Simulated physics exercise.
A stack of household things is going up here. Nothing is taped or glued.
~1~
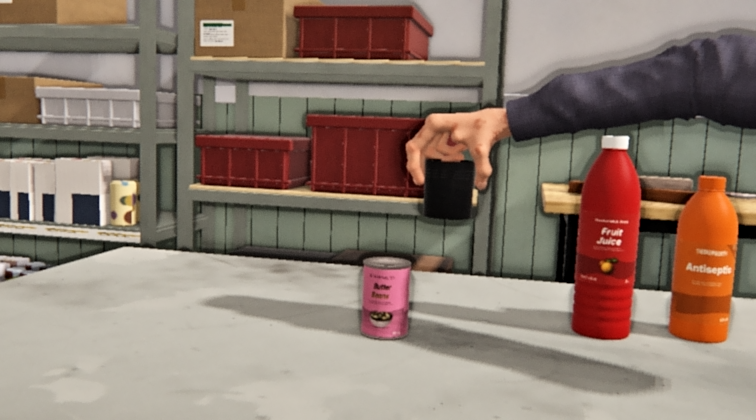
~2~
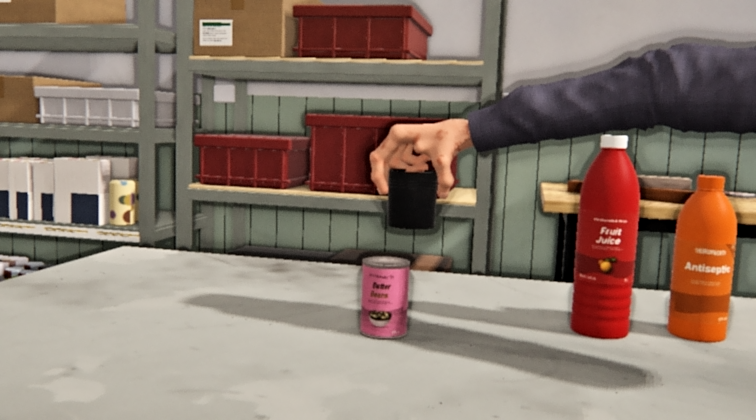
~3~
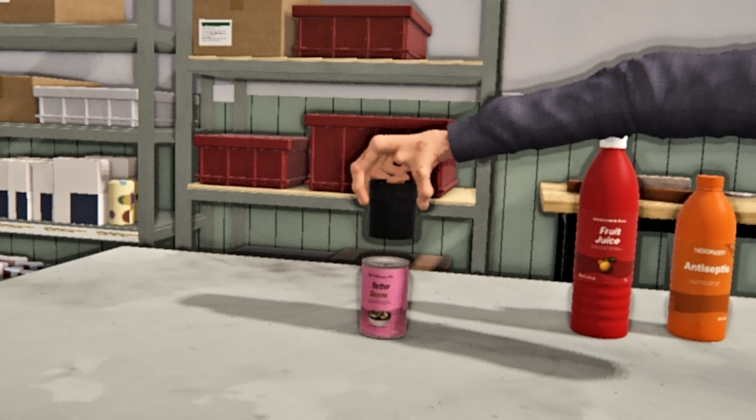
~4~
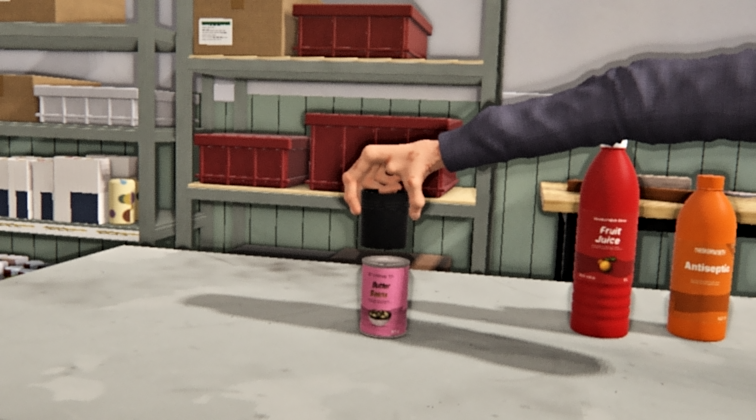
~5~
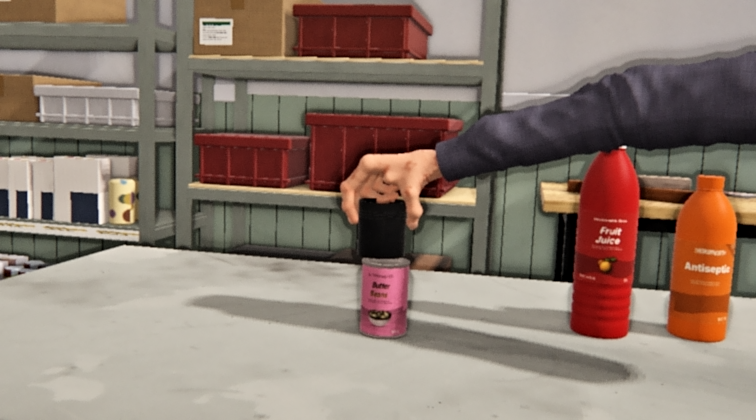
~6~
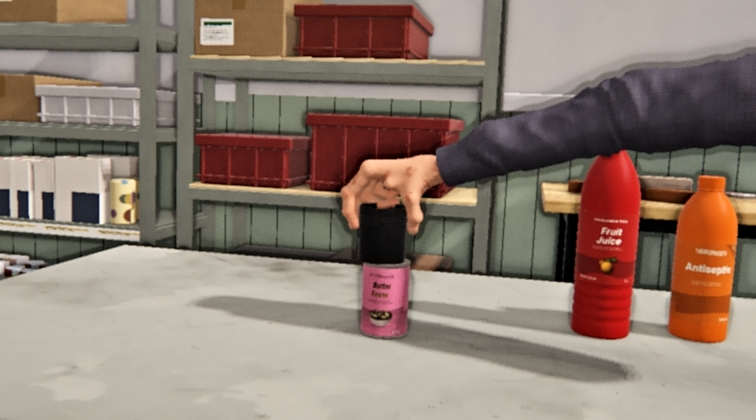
On a pale counter in front of storage shelves, a hand moved a black cup left and lowered it onto a pink tin, still gripping it, while red and orange bottles stood to the right.
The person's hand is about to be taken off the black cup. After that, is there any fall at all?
No, none.
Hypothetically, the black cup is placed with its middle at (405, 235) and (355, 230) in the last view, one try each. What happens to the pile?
It survives in the first case and caves in in the second case.
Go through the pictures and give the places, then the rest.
In the first picture, coming down; black cup (449, 188); red bottle (608, 236).
In the second picture, coming down; black cup (412, 198); pink tin (385, 297).
In the third picture, coming down; black cup (393, 209); orange bottle (703, 257).
In the fourth picture, coming down; black cup (384, 219); red bottle (606, 235).
In the fifth picture, coming down; black cup (382, 228); pink tin (384, 297).
In the sixth picture, set down, still held; black cup (382, 233); orange bottle (704, 258).
Then, 0.50 s later than the last frame, all is still.
Then, 1.30 s later than the last frame, black cup resting near (382, 234).
When it is over, all 4 as before. End places, in pixels of the last picture, black cup near (382, 234). The pile holds.
